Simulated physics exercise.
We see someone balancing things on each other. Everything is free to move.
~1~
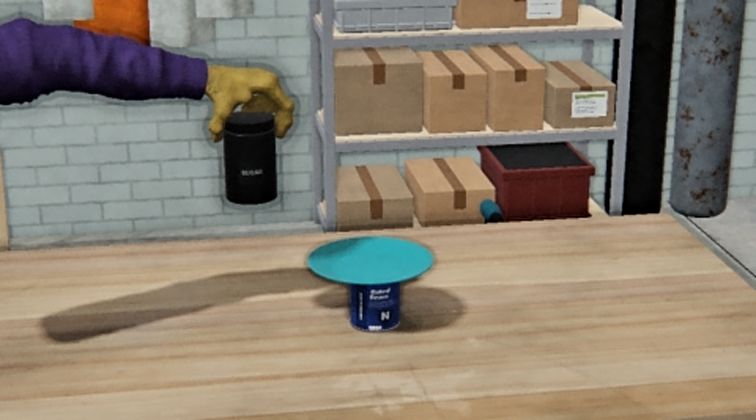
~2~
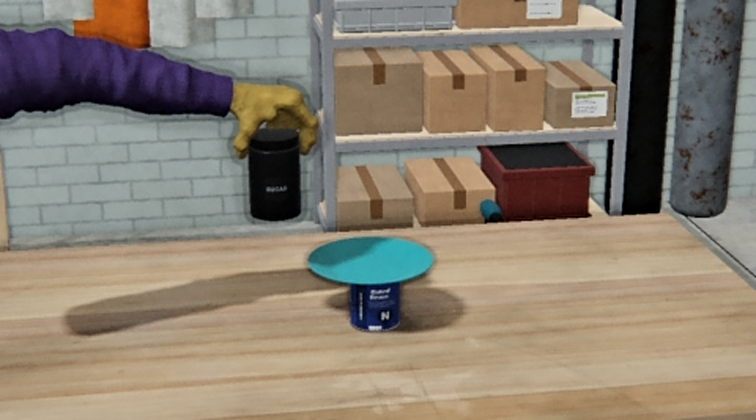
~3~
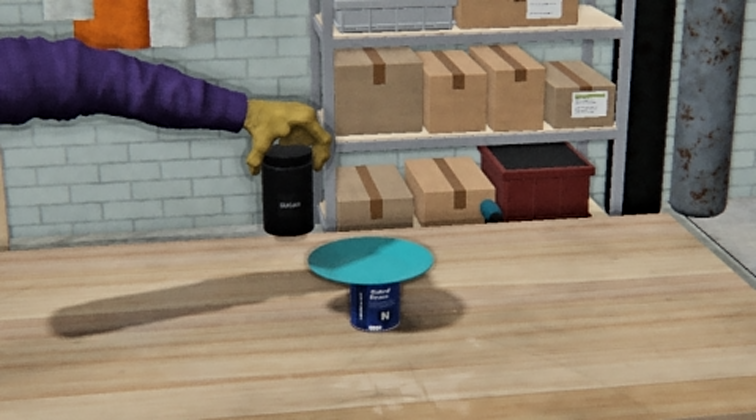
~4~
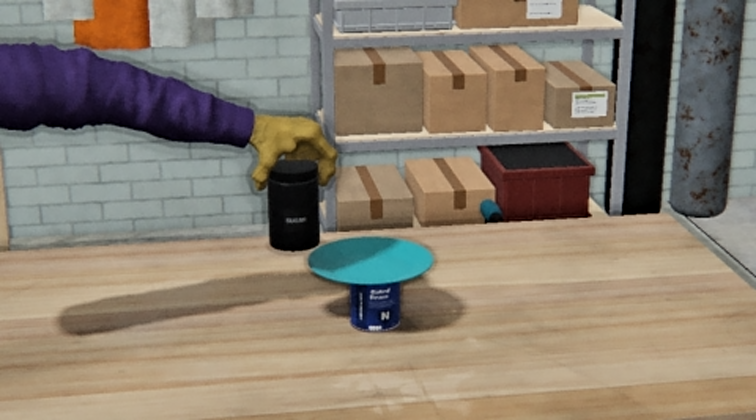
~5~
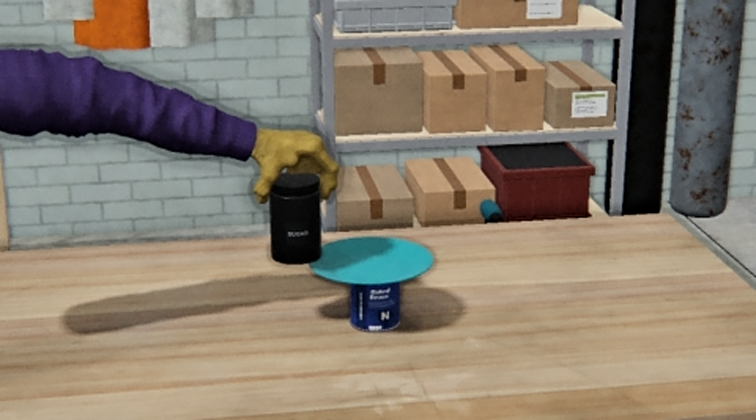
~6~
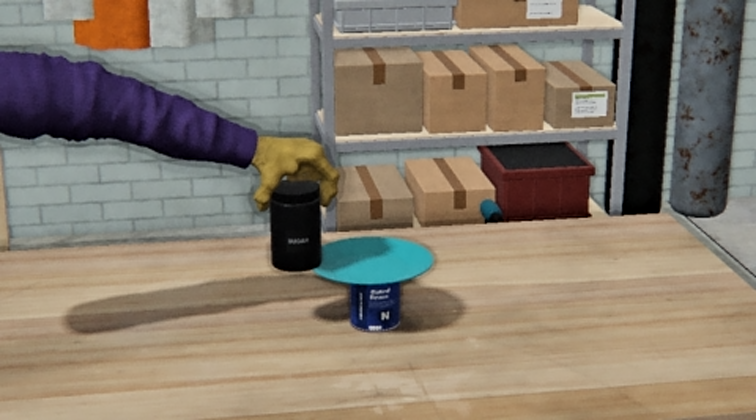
At first, a yellow-gloved hand on a purple-sleeved arm holds a black jar up at the left, above a wooden table where a teal disc rests on a small blue pot. The hand moves the jar right and downward, then lowers it onto the disc's left edge, still gripping it.
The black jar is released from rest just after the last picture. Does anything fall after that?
In the end the pile loses its balance.
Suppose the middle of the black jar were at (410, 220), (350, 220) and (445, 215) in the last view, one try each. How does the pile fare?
First try: It holds; second try: It holds; third try: It comes apart.
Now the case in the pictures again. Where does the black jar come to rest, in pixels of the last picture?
Near (214, 308).
Then, 0.40 s later than the last frame, black jar now fallen; turquoise plate tilted by 50°; blue pot moved a little.
Then, 0.60 s later than the last frame, turquoise plate now fallen; blue pot moved about its own width.
When it is over, fallen, black jar and turquoise plate; moved from the start, blue pot. End places, in pixels of the last picture, black jar near (214, 308). The pile comes apart.
